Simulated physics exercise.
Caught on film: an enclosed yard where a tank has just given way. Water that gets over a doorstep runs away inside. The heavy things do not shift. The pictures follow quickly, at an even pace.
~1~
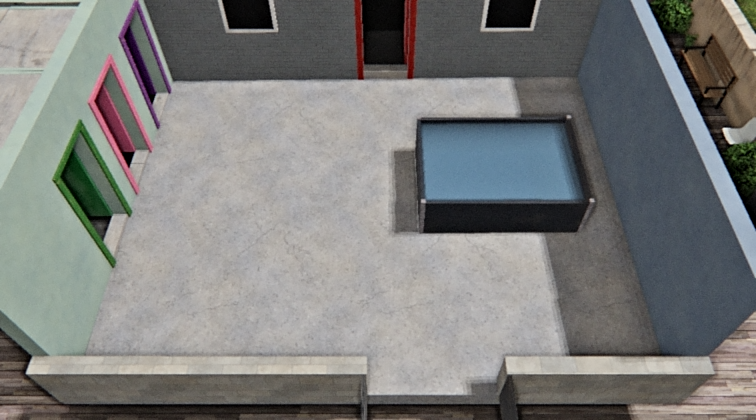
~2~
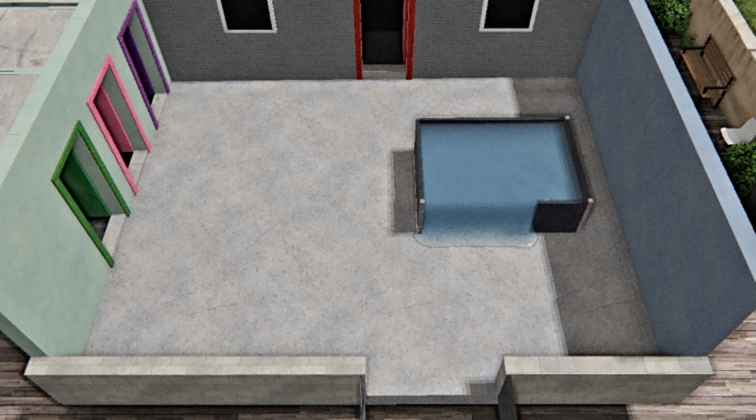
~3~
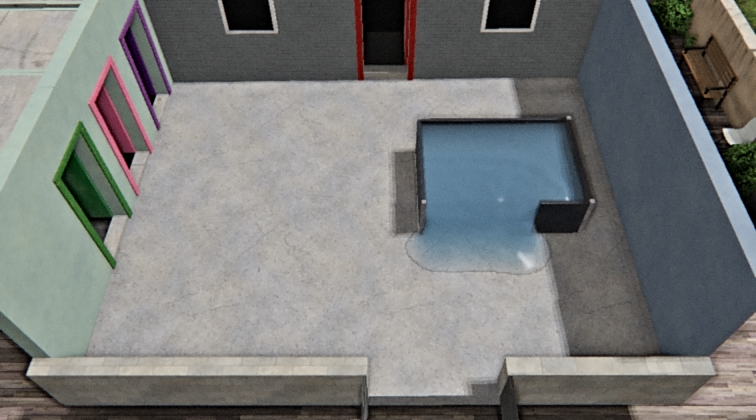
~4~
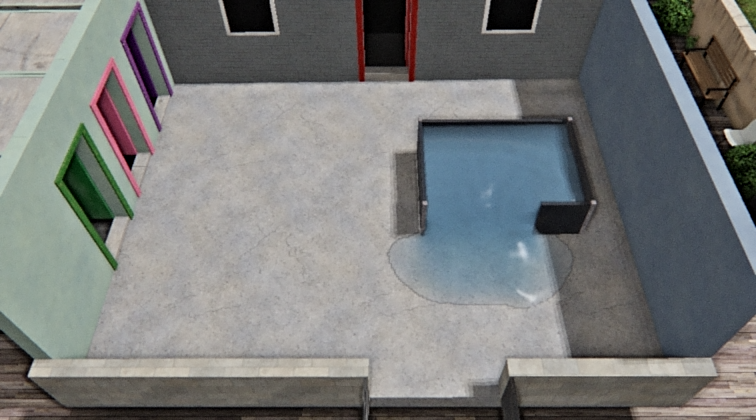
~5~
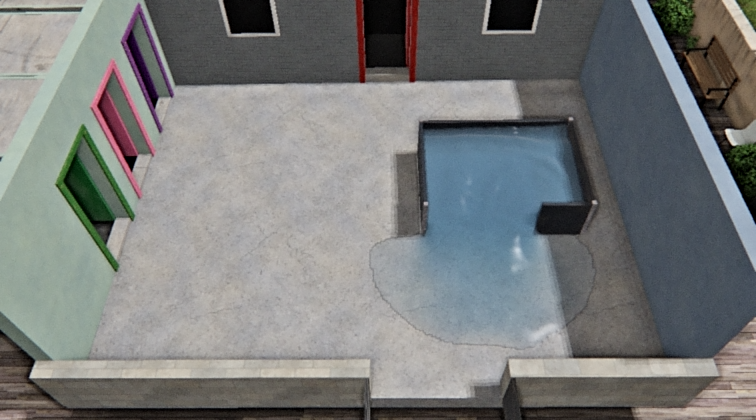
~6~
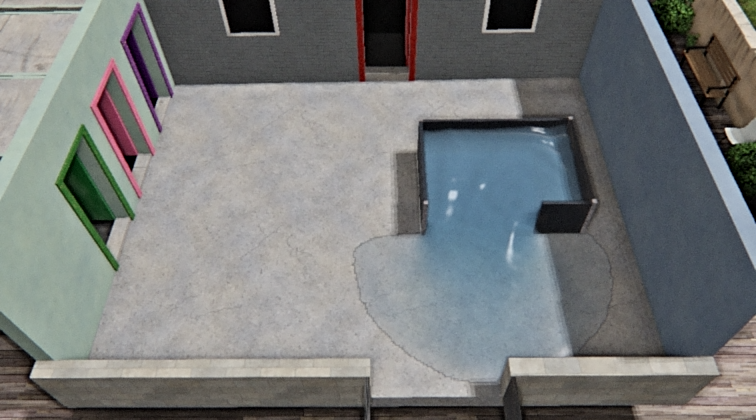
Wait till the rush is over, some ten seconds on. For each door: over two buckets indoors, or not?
One by one: The purple door admits no more than that; the green door admits no more than that; the pink door admits no more than that; the red door admits no more than that.
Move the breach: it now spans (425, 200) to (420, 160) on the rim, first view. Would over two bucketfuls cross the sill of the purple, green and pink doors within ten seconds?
One by one: The purple one passes that mark; the green one is over; the pink one is over.
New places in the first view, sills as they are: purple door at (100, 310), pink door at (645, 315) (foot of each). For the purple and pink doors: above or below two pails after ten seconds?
Then: The purple door goes over; the pink door is over.
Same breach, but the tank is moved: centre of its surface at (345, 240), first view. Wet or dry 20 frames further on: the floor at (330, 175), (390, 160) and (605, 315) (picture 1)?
As listed: Clear, dry, under water.
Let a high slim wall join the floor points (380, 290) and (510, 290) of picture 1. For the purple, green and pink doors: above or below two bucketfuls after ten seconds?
The purple door is over; the green door floods; the pink door is over.
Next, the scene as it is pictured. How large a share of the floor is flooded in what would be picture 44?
Near 55 in a hundred.
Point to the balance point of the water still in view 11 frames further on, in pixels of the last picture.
At about (486, 252).
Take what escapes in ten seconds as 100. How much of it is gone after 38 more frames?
Near 85 in a hundred.
A moment on, water covers 20 % of the floor; the purple door not reached, the green door not reached, the pink door not reached, the red door not reached.
Next, water covers 25 % of the floor; the purple door not reached, the green door not reached, the pink door not reached, the red door not reached.
Then, water covers 35 % of the floor; the purple door not reached, the green door not reached, the pink door not reached, the red door not reached.
Later, water covers 55 % of the floor; the purple door wet at the sill, nothing in, the green door wet at the sill, nothing in, the pink door wet at the sill, nothing in, the red door not reached.
In the end, water covers 85 % of the floor; the purple door wet at the sill, nothing in, the green door wet at the sill, nothing in, the pink door wet at the sill, nothing in, the red door wet at the sill, nothing in.
